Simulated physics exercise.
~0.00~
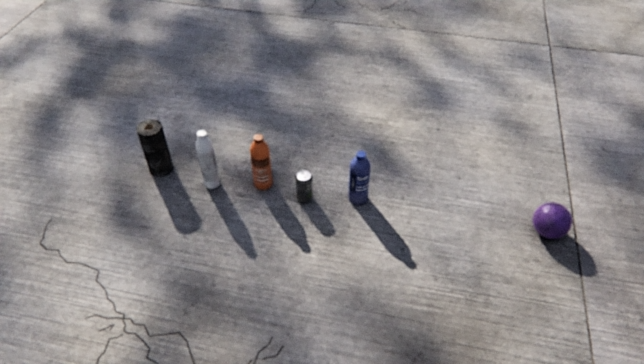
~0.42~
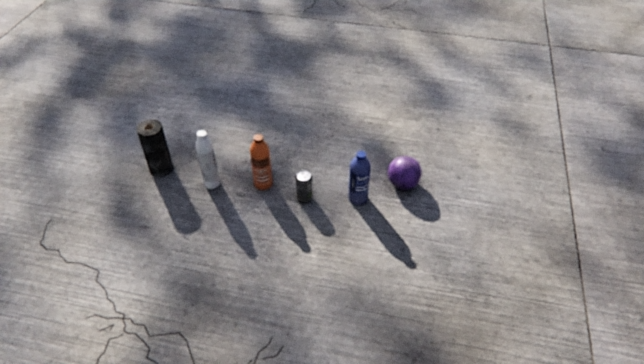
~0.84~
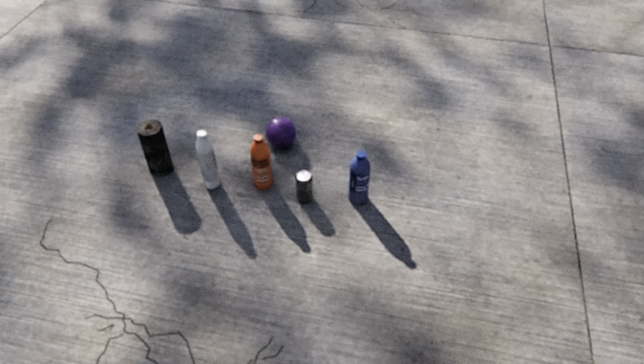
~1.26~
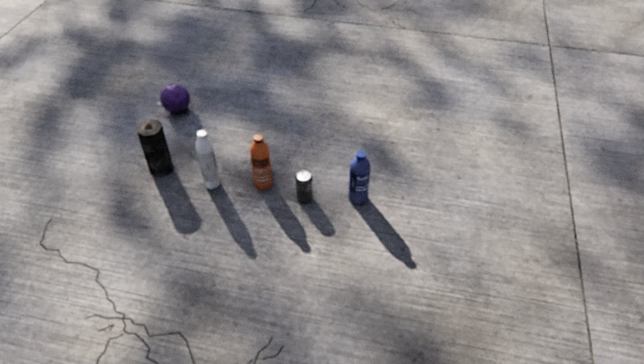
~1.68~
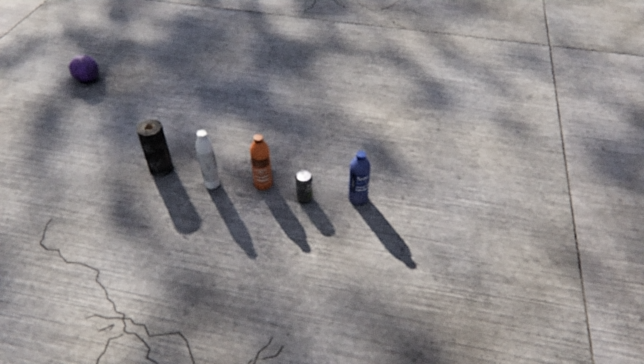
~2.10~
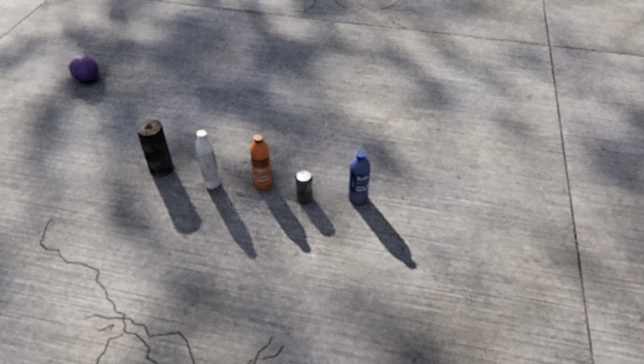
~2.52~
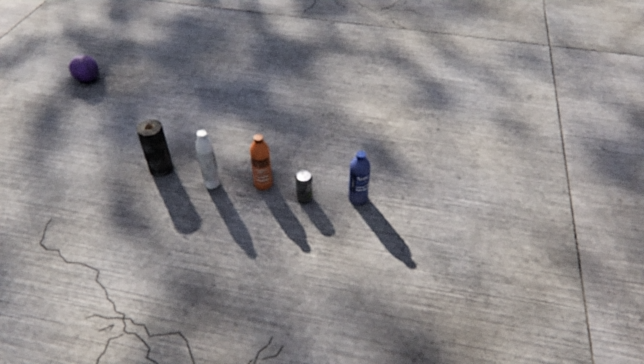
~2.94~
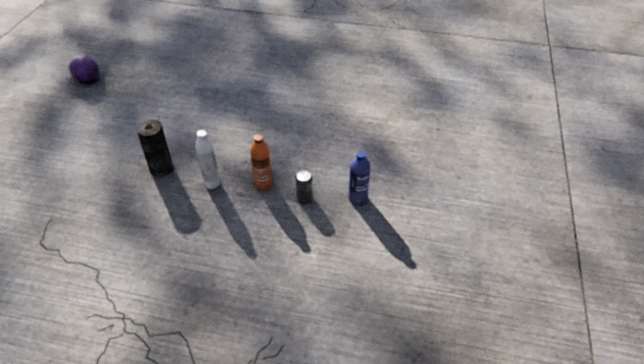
A purple ball rolls from right to left across a grey, brushed concrete floor, seen from above by a still camera. Five items stand in a loose row left of centre, a black roll, a white bottle, an orange bottle, a small grey can and a blue bottle, casting shadows toward the lower right. The ball starts at the right, passes behind the blue bottle, then behind the orange one, and on beyond the black roll. It comes to rest at the upper left, with all five items still upright in their places.
